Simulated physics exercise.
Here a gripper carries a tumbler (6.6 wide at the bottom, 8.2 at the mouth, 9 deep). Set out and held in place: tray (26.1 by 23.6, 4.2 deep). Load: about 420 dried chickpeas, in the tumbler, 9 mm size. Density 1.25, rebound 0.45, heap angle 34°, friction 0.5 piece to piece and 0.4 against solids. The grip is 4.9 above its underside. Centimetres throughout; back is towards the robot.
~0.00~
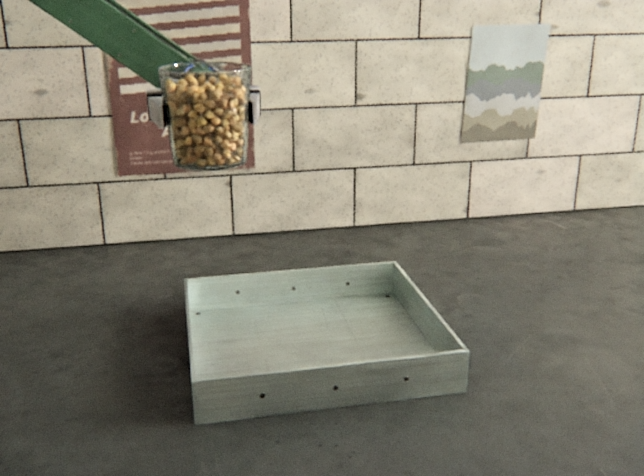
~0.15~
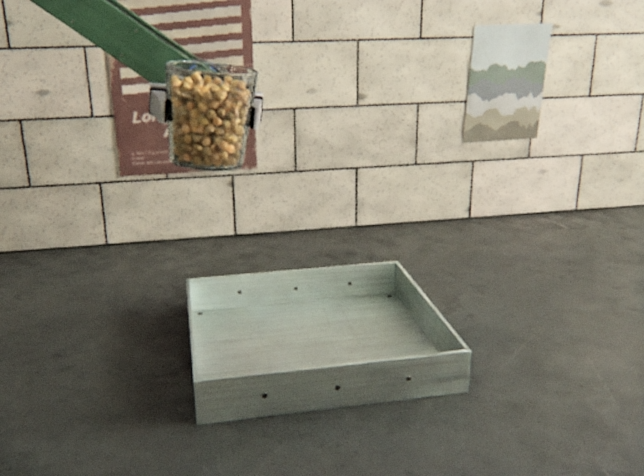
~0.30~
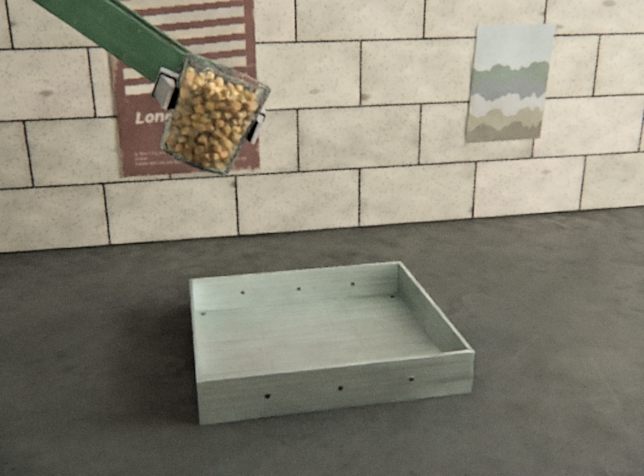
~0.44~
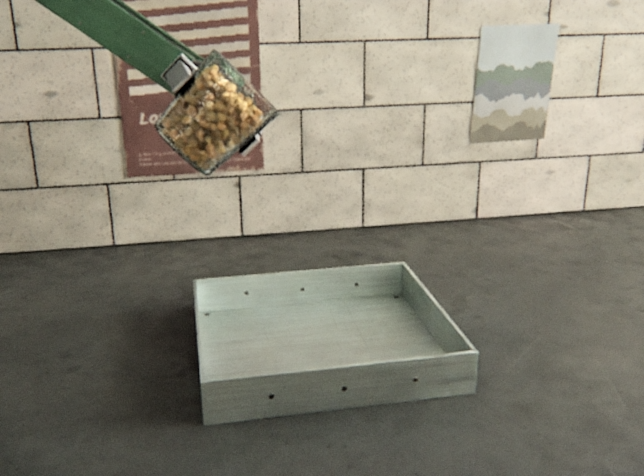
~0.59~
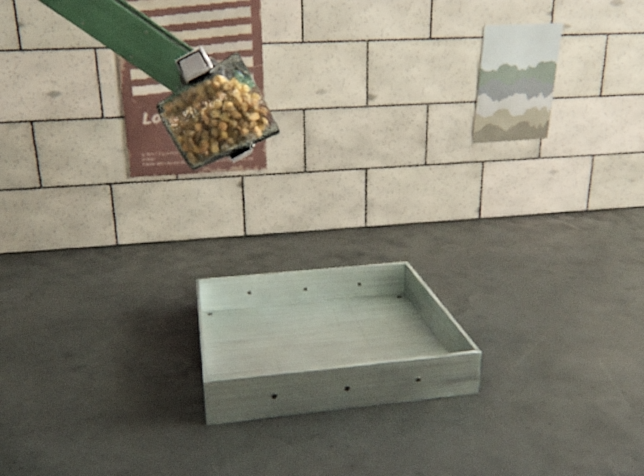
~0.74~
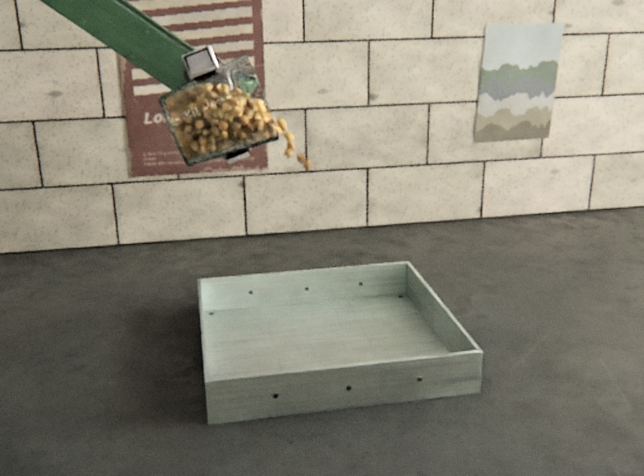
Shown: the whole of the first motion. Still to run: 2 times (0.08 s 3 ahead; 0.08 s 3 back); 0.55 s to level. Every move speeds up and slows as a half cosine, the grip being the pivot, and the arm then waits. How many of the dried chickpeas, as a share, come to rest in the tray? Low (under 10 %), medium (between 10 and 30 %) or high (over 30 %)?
In the tray the share is high, over 30 %.
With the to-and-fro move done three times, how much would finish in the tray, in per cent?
Then about 65 per cent.
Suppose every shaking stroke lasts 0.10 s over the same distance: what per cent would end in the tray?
In that case some 45 per cent.
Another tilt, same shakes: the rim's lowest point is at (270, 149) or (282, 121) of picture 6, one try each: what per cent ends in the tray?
Some 85 and 25 per cent.
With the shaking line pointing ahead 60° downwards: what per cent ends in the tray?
Some 15 per cent.
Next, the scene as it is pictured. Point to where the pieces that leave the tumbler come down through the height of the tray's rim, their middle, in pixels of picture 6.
Around (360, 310).
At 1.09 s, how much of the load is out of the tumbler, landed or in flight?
Near 50 per cent so far.
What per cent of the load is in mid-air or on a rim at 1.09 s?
About 20 per cent.
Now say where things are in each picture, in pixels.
In the first picture, the tumbler middle at (208, 117), level; upper third of the load around (206, 99), from x 170 to 240, top at y 80; 416 in the tumbler.
In the second picture, the tumbler middle at (209, 117), tilted 7° forward; upper third of the load around (208, 98), from x 175 to 245, top at y 80.
In the third picture, the tumbler middle at (211, 117), tilted 25° forward; upper third of the load around (208, 100), from x 170 to 255, top at y 75.
In the fourth picture, the tumbler middle at (213, 117), tilted 46° forward; upper third of the load around (211, 100), from x 165 to 255, top at y 70.
In the fifth picture, the tumbler middle at (216, 116), tilted 64° forward; upper third of the load around (215, 101), from x 170 to 260, top at y 80.
In the sixth picture, the tumbler middle at (217, 115), tilted 71° forward; upper third of the load around (209, 104), from x 170 to 310, top at y 90; 410 in the tumbler, 6 in flight or on a rim.
After 1.09 s, tilted 71° forward, highest piece 27 above the table; 206 in the tumbler, 126 in the tray, 84 in flight or on a rim.
After 1.44 s, tilted 16° forward, highest piece 30 above the table; 230 in the tray, 183 in the tumbler, 1 on the table or floor, 2 in flight or on a rim.
After 1.81 s, level, highest piece 29 above the table; 232 in the tray, 183 in the tumbler, 1 on the table or floor.
After 2.86 s, level, highest piece 29 above the table; 232 in the tray, 183 in the tumbler, 1 on the table or floor.
In the end, 232 in the tray, 183 in the tumbler, 1 on the table or floor. That is 56 % in the tray.
